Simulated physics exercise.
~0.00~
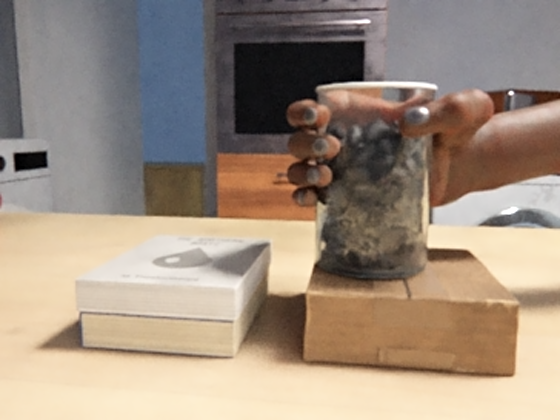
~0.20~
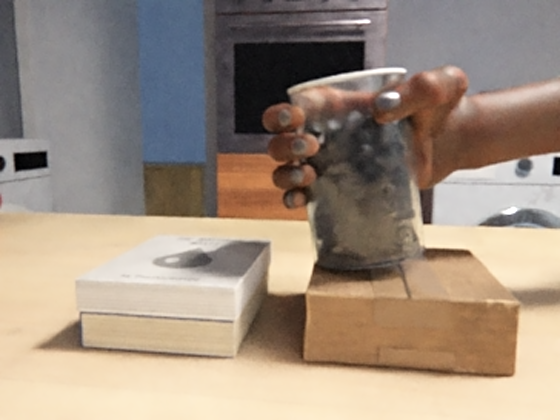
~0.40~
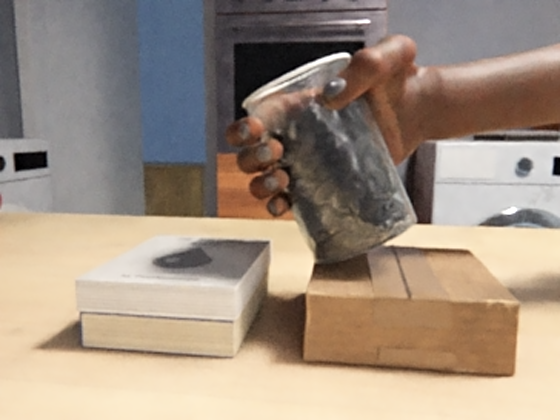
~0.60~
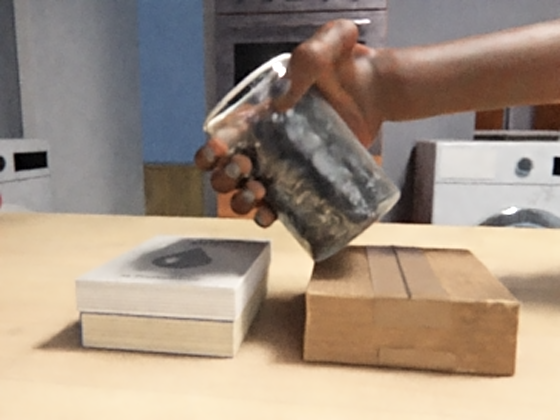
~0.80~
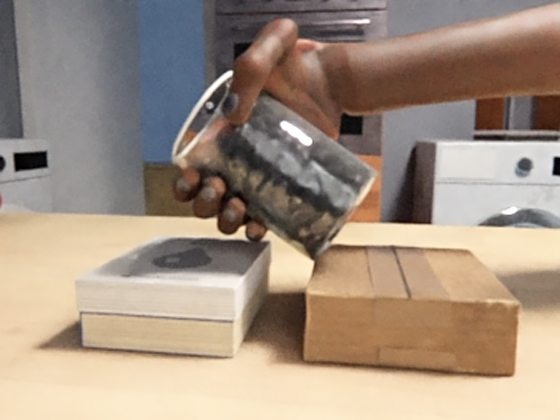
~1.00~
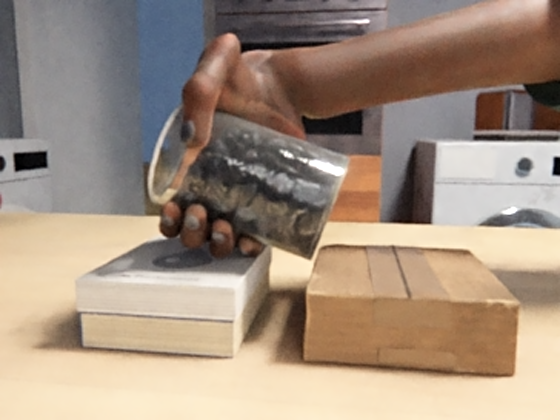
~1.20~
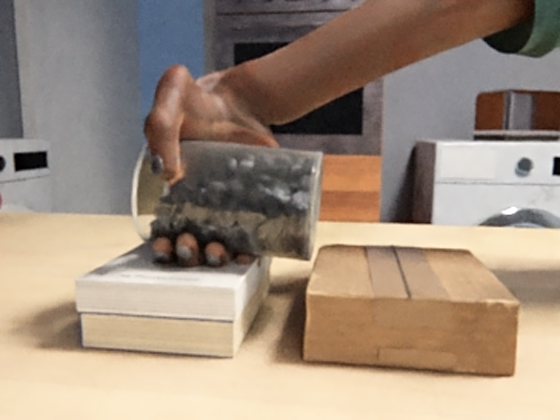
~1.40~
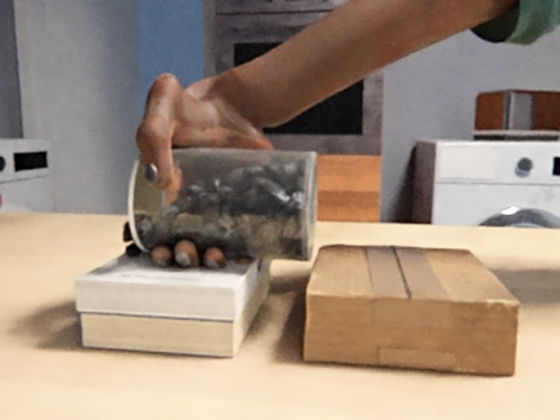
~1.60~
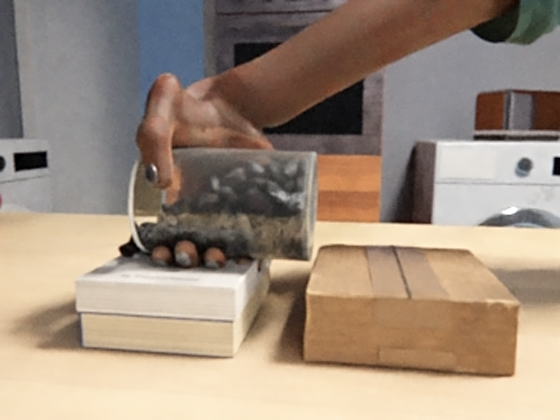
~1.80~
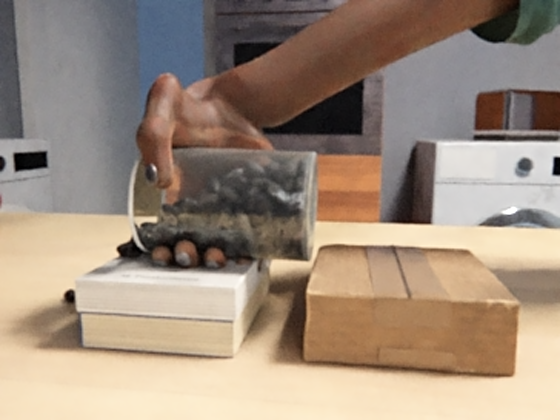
On a kitchen table, a hand tips a clear glass onto books, spilling some black beans.
